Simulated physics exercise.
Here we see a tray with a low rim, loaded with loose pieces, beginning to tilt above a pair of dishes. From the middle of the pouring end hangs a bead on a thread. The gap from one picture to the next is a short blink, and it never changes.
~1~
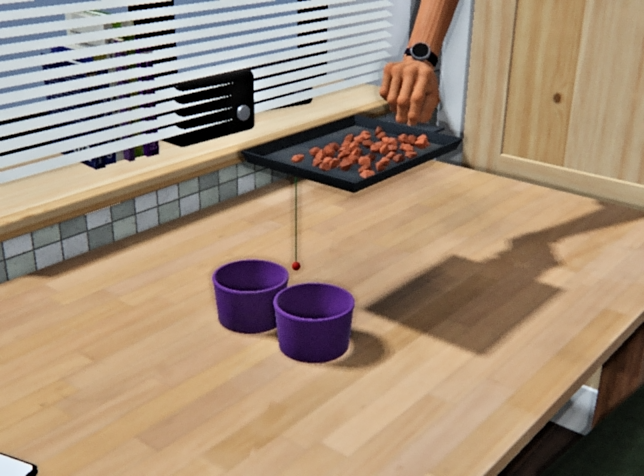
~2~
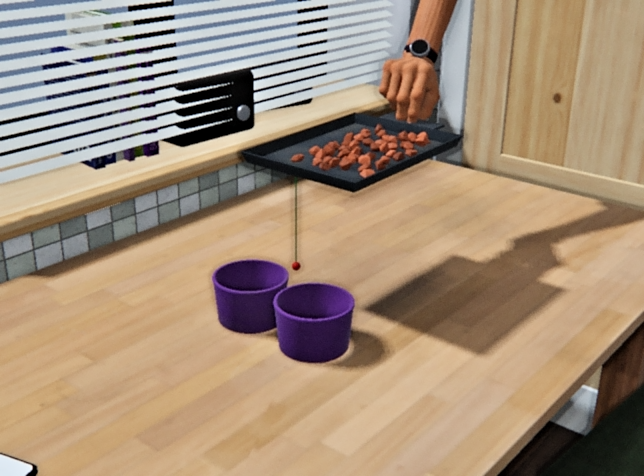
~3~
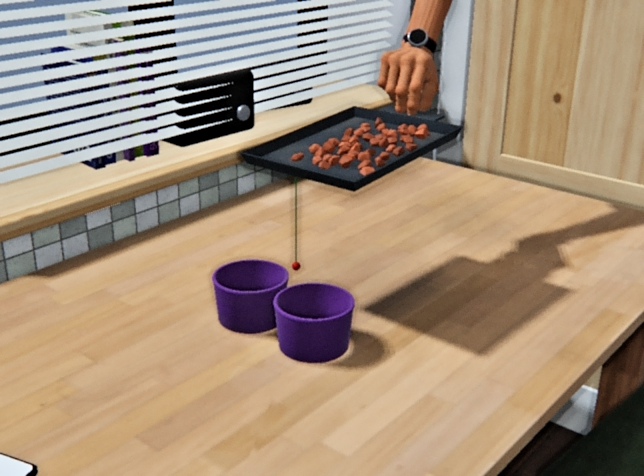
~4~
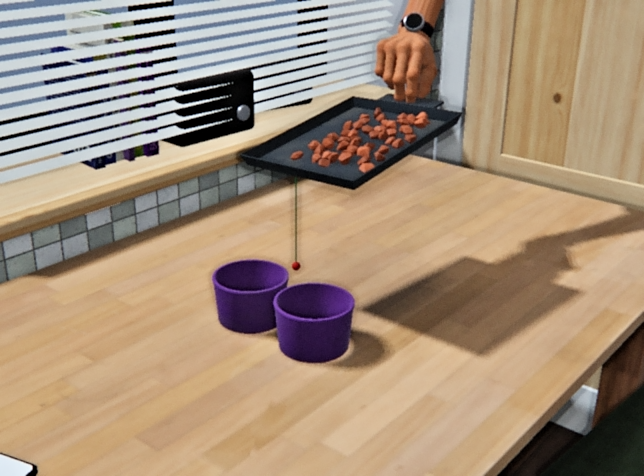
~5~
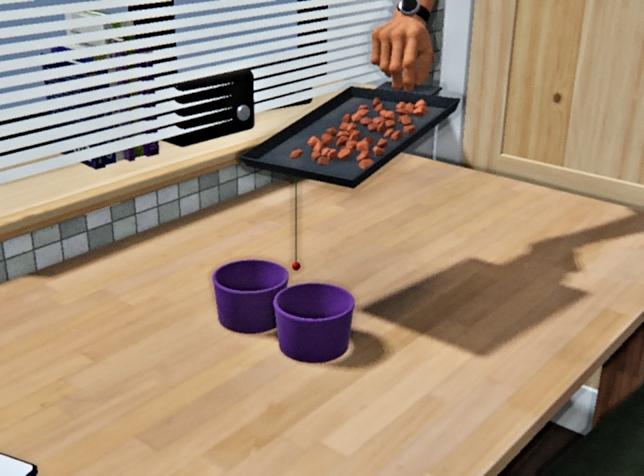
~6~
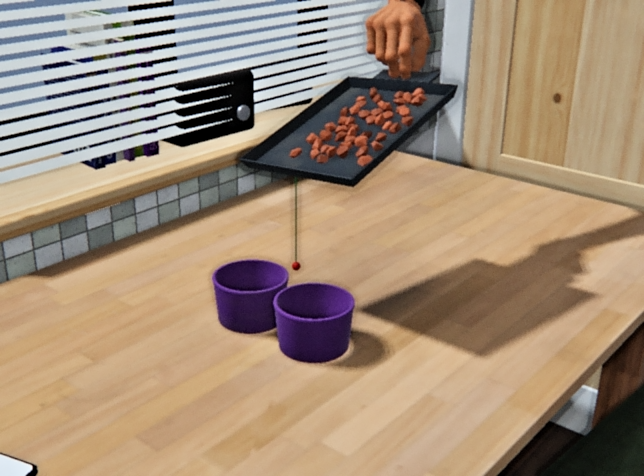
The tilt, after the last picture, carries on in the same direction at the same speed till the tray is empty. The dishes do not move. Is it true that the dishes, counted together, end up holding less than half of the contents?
No, more than half.
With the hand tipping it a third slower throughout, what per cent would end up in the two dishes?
I'd say 70 percent or thereabouts.
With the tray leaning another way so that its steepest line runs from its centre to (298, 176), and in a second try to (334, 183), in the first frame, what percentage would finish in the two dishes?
80 % then 60 %, roughly.
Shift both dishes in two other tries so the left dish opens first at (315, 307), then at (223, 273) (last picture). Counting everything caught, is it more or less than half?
Placing 1: A minority of it. Placing 2: A majority of it.
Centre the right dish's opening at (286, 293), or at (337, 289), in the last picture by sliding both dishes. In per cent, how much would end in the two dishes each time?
It would be near 80 per cent first and near 20 per cent second.
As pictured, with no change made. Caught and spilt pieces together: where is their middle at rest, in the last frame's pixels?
I'd say the middle ends up at about (244, 311).
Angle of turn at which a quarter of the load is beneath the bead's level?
That would be about 75 degrees from level.
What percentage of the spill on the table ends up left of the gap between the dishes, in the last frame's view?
Around 100 percent of the pieces.
Soon after the last picture, tray tipped steeply; most on the tray; about a quarter in the air.
A little later, tray tipped right over; about a quarter on the tray; about half in the left dish; a small part outside both; about a quarter in the air.
Later still, tray tipped past a quarter turn; a stray few in the right dish; most in the left dish; about a quarter outside both.
At rest, tray tipped past a quarter turn; a stray few in the right dish; most in the left dish; about a quarter outside both.
